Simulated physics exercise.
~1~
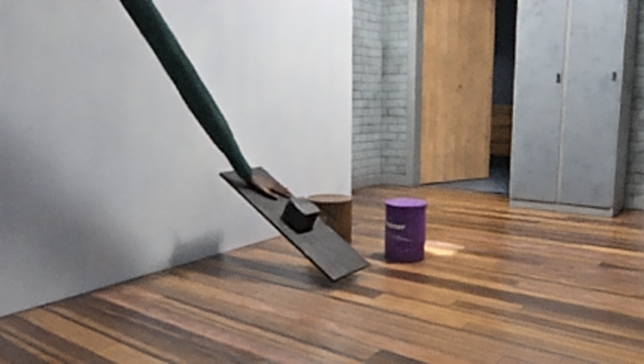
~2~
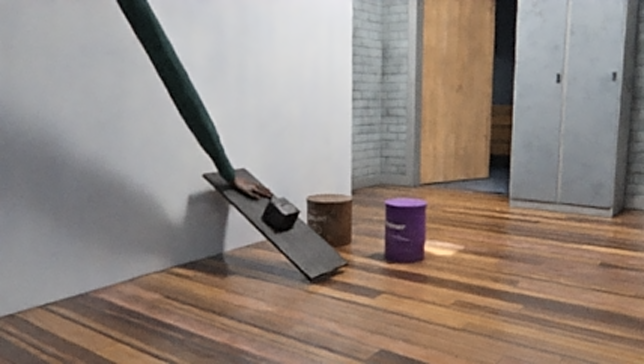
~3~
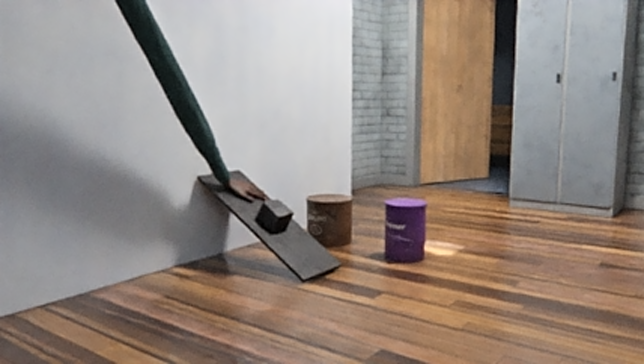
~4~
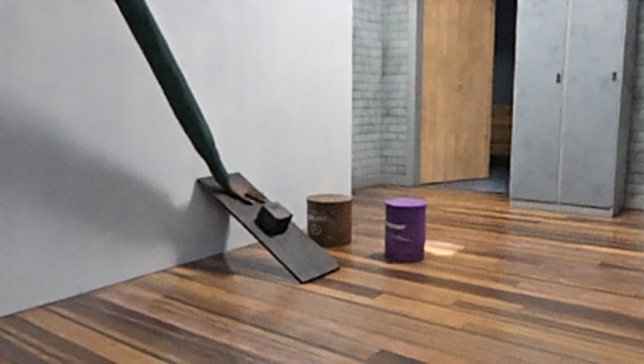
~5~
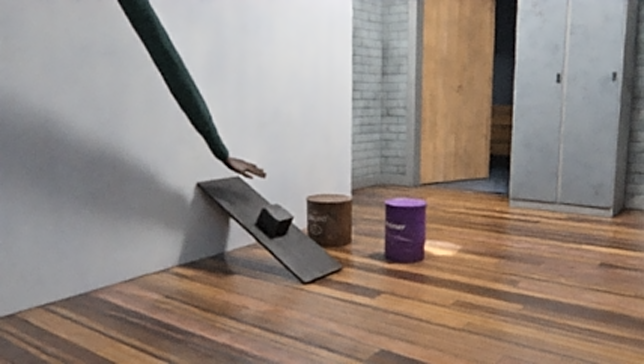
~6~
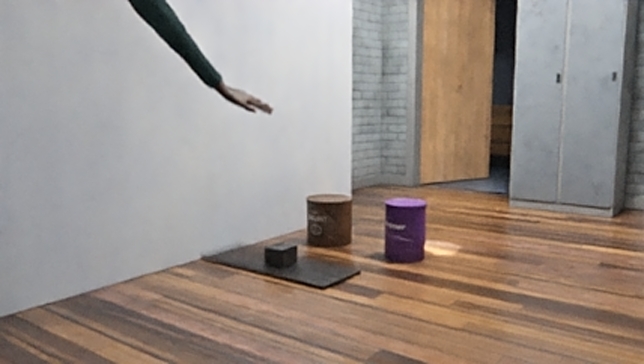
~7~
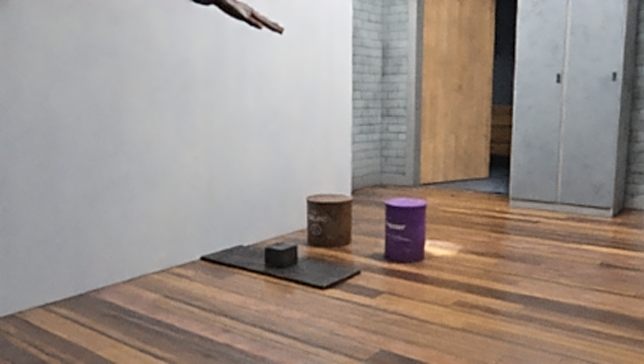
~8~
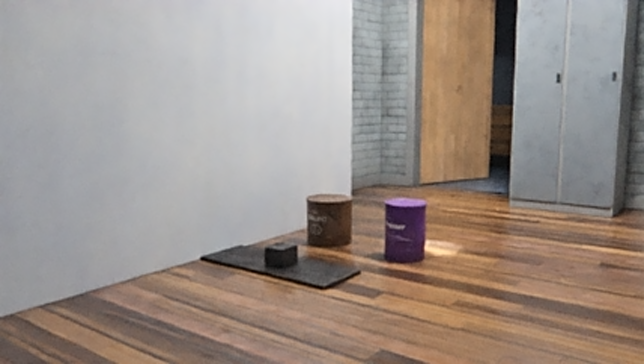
A black board is leaned against the wall, then slides down flat once released.
